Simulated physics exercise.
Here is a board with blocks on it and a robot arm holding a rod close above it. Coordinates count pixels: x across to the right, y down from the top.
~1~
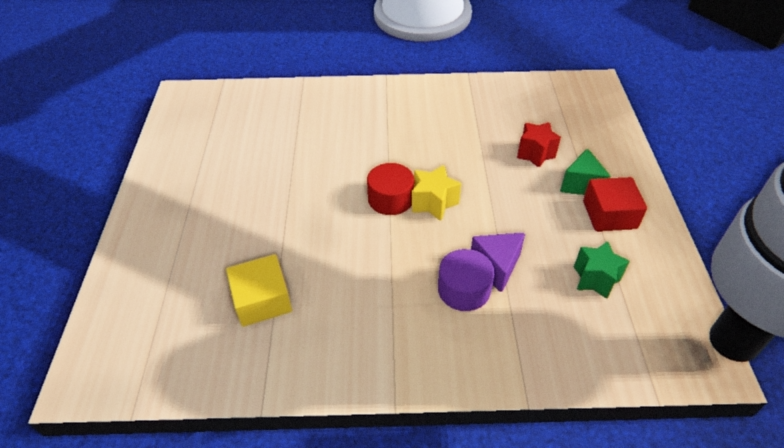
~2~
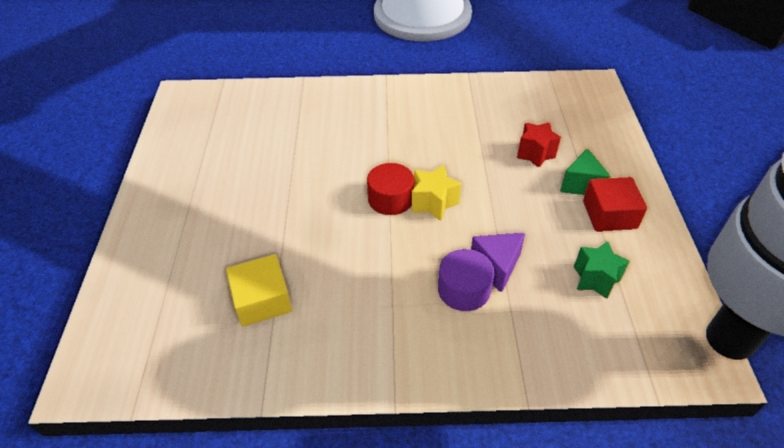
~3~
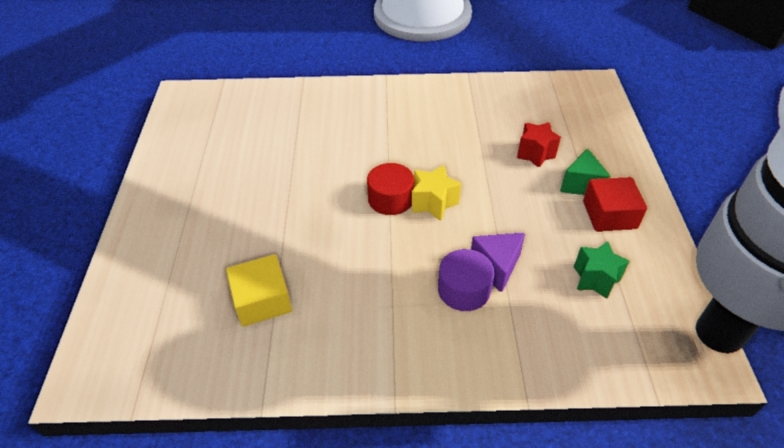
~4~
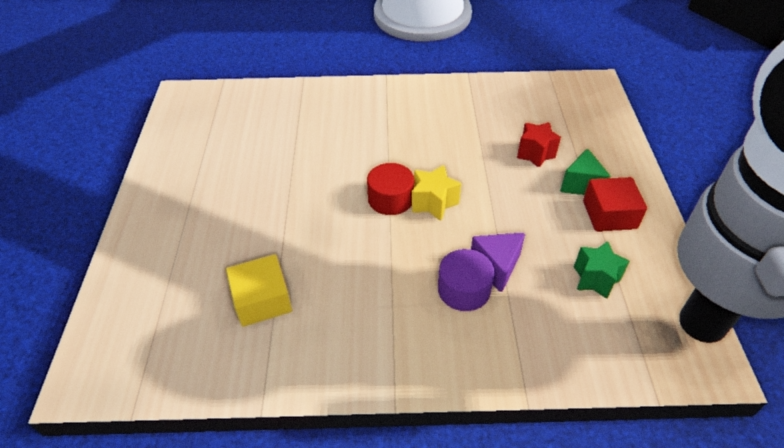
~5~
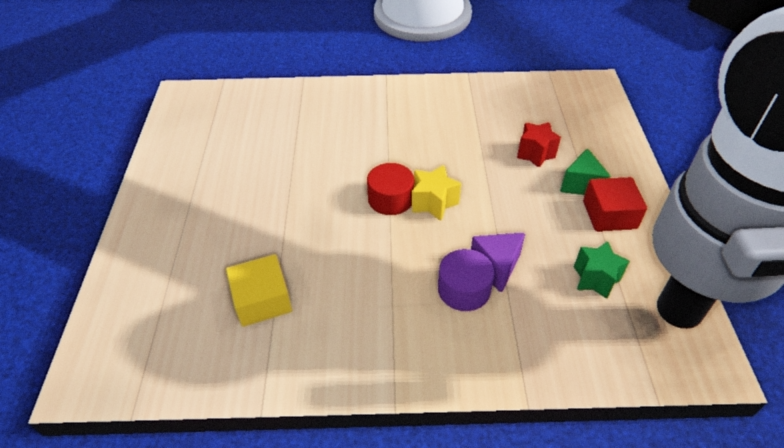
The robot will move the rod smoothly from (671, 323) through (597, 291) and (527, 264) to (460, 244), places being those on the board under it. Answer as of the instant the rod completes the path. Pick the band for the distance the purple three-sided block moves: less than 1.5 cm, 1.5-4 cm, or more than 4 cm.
The block shifts more than 4 cm.
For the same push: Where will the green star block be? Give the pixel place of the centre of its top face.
In the picture, that point is around (537, 216).
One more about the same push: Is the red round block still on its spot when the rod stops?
Yes
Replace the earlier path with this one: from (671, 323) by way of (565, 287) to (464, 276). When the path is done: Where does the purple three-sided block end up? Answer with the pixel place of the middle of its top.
It should be at about (450, 228).
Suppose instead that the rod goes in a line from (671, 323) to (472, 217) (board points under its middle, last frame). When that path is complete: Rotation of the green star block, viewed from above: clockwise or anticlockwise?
Bird's-eye view: Clockwise.
What follows on the original path. One third of the way, rod (601, 279); green star block (578, 244), turned 20° clockwise.
Two thirds of the way, rod (529, 252); purple three-sided block (493, 243), turned 20° anticlockwise; green star block (540, 217), turned 70° clockwise.
At the end, rod (461, 232); red round block still; yellow star block still; purple round block (459, 272); purple three-sided block (428, 233), turned 55° anticlockwise; green star block (537, 216), turned 85° clockwise.
